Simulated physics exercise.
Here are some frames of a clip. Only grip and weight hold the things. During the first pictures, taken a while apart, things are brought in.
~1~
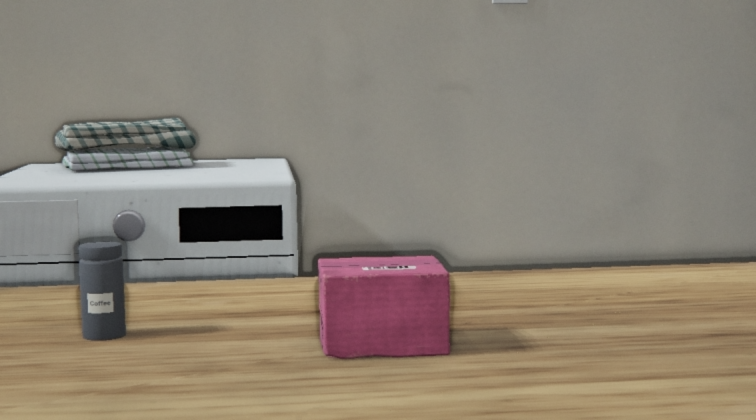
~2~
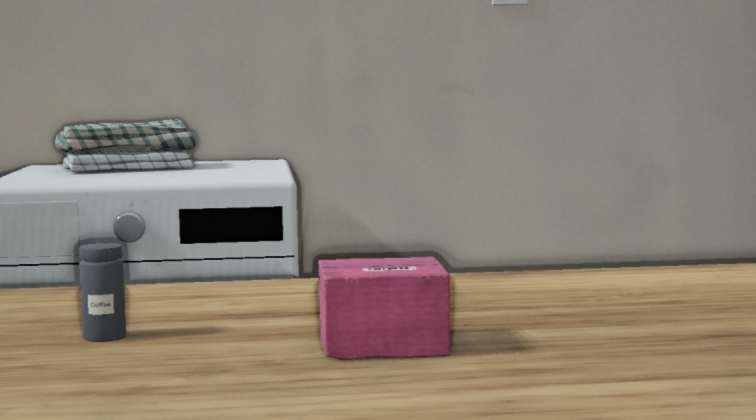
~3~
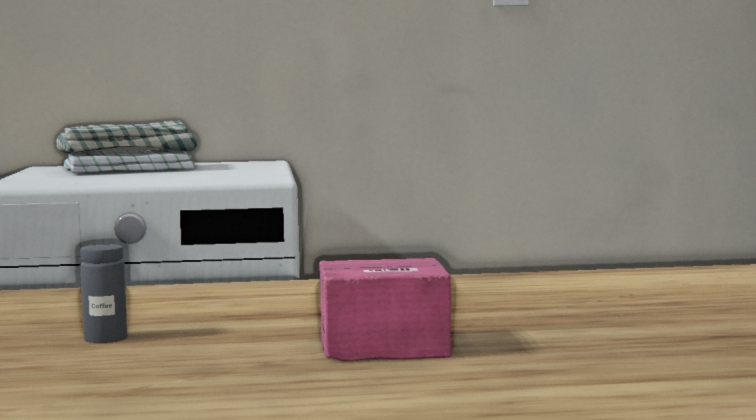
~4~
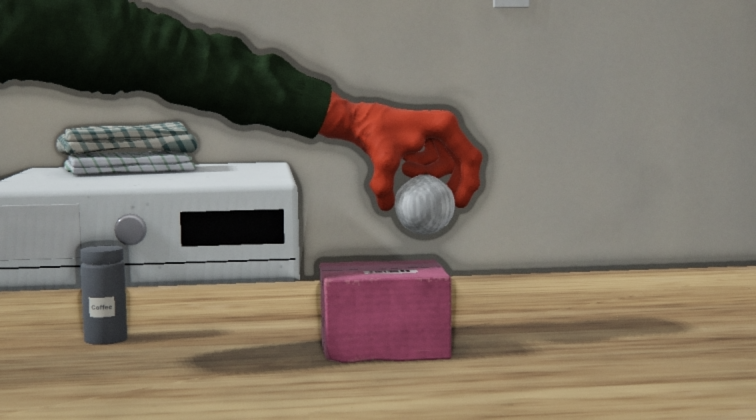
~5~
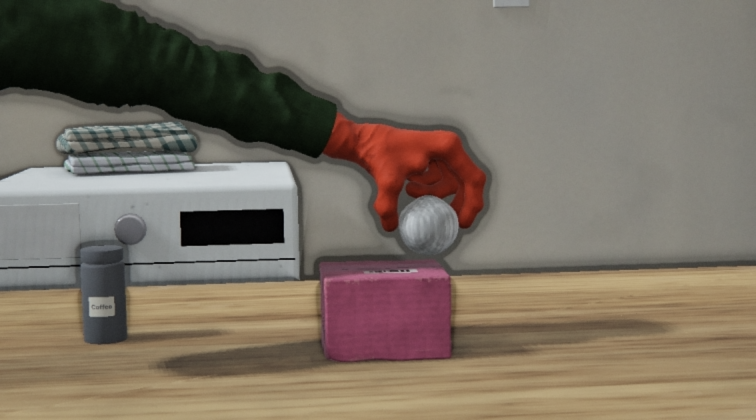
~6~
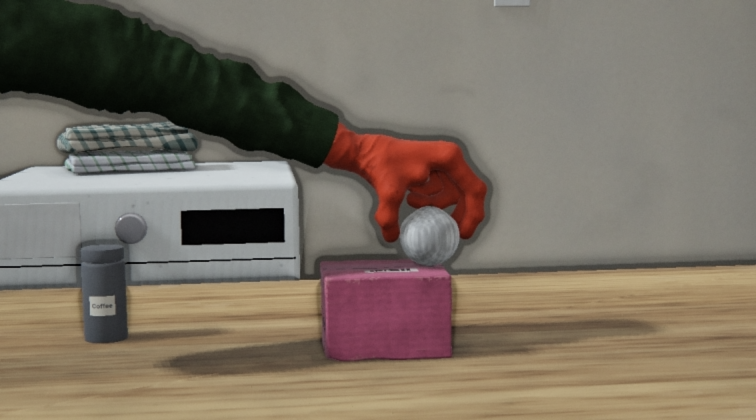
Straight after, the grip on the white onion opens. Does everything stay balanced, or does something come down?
Stable.
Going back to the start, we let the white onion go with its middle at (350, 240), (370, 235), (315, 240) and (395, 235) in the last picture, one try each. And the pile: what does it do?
In the first case the pile remains standing, in the second it remains standing, in the third it topples and in the fourth it remains standing.
Then, 0.20 s after the last picture, nothing has stirred.
Then, 0.60 s after the last picture, white onion resting near (430, 236).
At rest, all 3 in place. Seen from the same camera at the end, white onion near (430, 236). The pile keeps its balance.
